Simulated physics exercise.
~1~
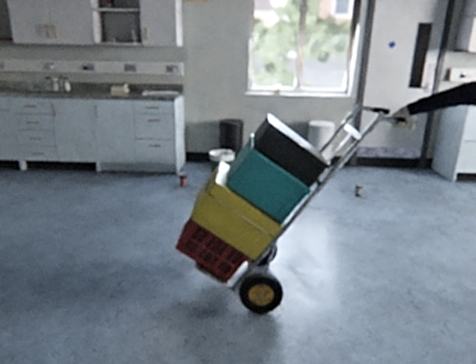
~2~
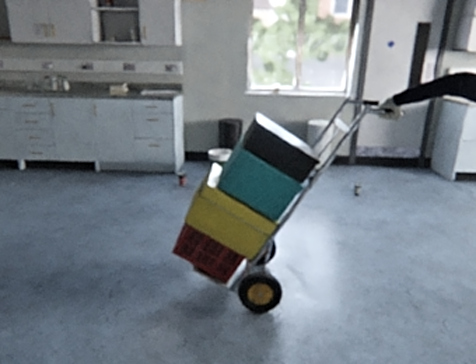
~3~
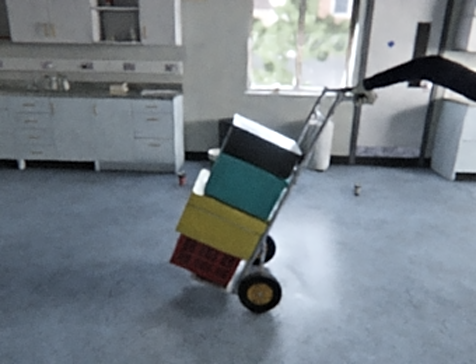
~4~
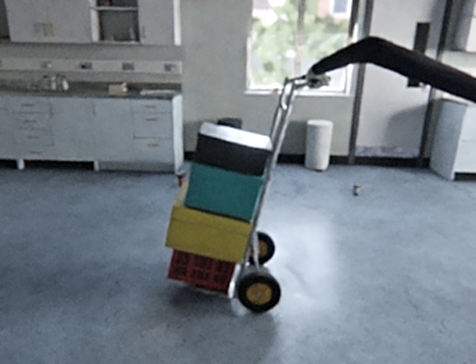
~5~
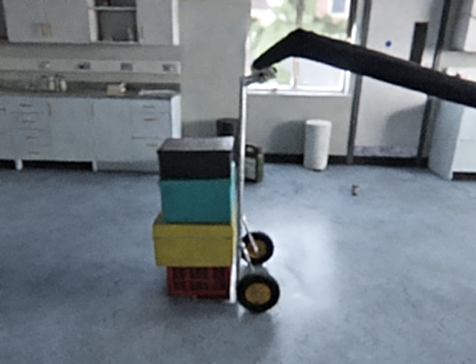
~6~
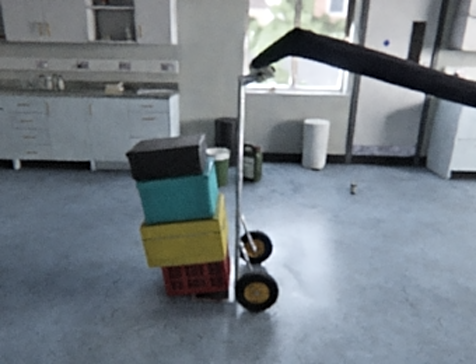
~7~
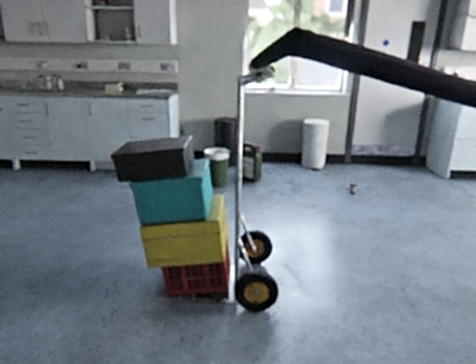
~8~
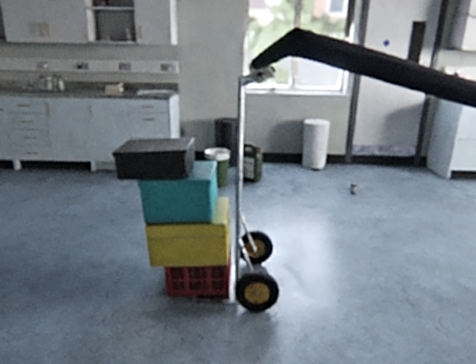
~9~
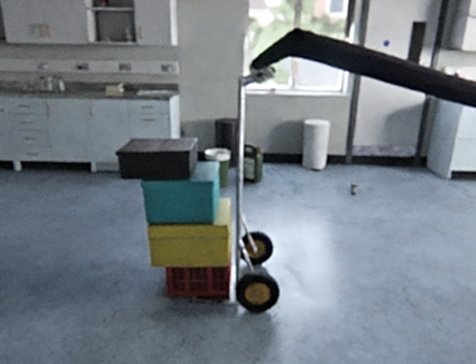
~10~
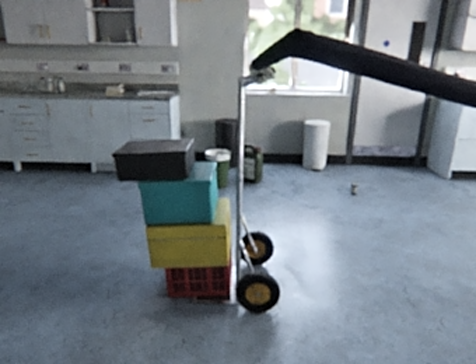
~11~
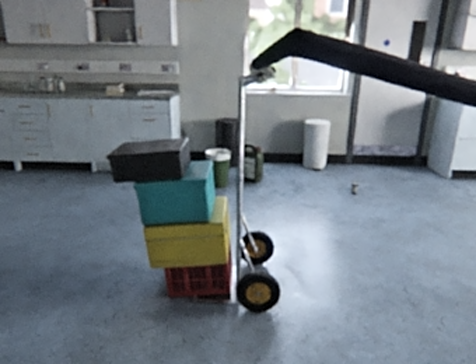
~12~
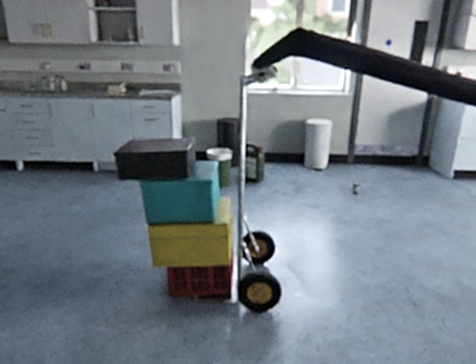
A tilted sack truck swings upright, and its four stacked boxes shift left but stay standing.
